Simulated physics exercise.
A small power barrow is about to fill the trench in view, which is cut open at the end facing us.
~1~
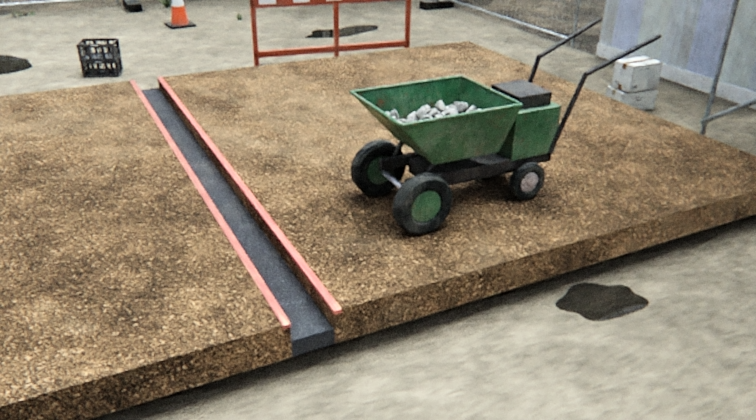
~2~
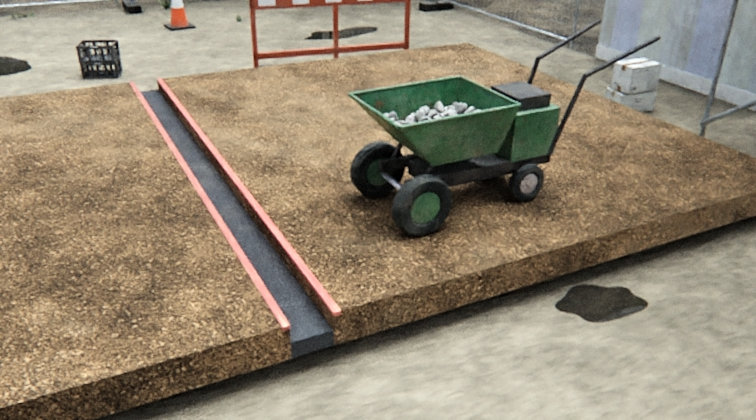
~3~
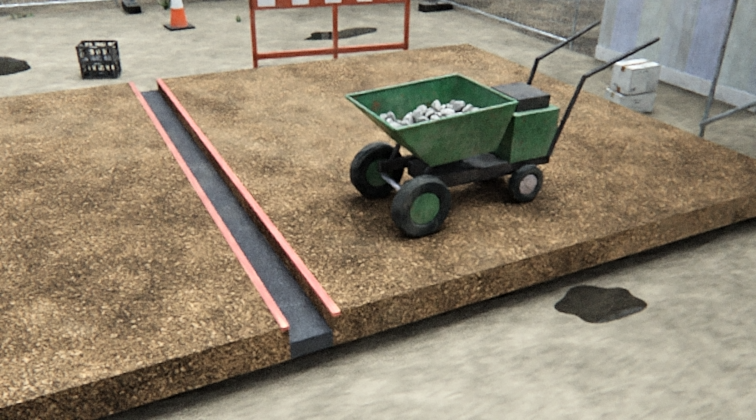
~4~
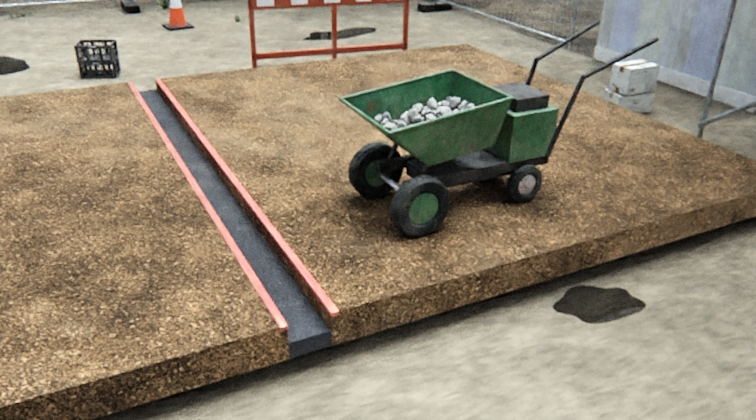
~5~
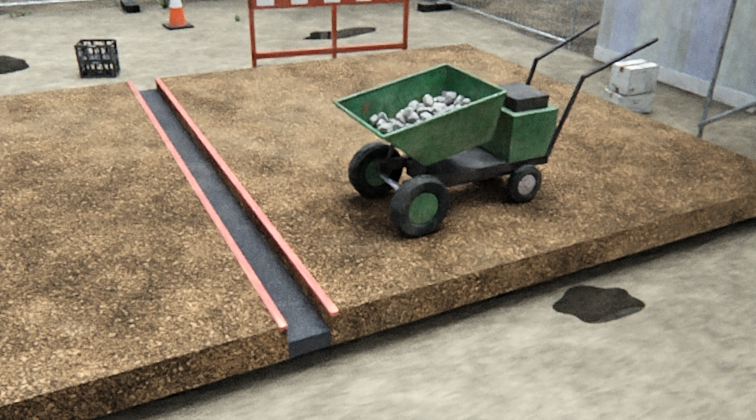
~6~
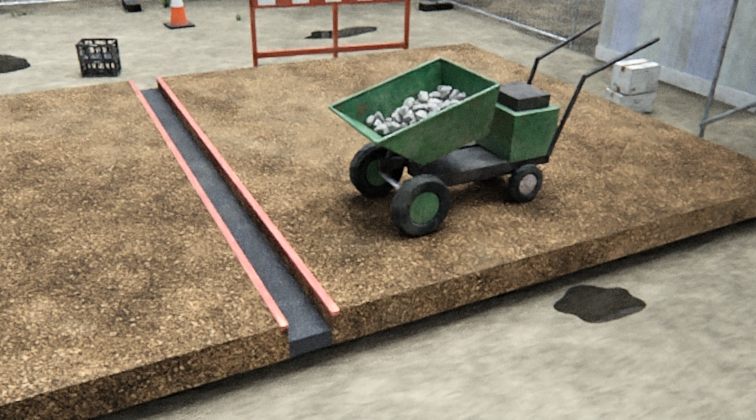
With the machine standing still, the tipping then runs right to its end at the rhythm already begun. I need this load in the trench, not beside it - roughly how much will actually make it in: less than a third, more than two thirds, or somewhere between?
Somewhere between a third and two thirds.
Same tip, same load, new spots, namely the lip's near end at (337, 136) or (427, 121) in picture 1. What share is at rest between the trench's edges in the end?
Roughly 30 per cent at the first spot and 30 per cent at the second.
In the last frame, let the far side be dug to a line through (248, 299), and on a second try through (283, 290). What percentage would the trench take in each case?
In order: 60 per cent, then 40 per cent.
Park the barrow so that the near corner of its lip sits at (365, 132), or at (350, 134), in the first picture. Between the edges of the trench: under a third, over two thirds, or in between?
In the first case more than two thirds, in the second case between a third and two thirds.
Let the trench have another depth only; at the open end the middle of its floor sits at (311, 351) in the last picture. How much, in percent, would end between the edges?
60 %.
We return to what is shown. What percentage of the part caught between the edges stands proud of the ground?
I'd put it near 10 in a hundred.
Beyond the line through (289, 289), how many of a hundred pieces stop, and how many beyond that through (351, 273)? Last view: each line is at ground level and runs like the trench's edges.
Roughly 30 and 90 percent.
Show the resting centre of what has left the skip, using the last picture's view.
Once nothing moves, the middle sits near (272, 239).
Soon after the last picture, skip tipped steeply; all in the skip.
A little later, skip tipped steeply; nearly all in the skip; a stray few short of the trench.
Later still, skip tipped right over; a small part in the skip; about half short of the trench; about half in or heaped over the trench; a stray few beyond it.
By the end, skip tipped right over; about half short of the trench; about half in or heaped over the trench; a stray few beyond it.
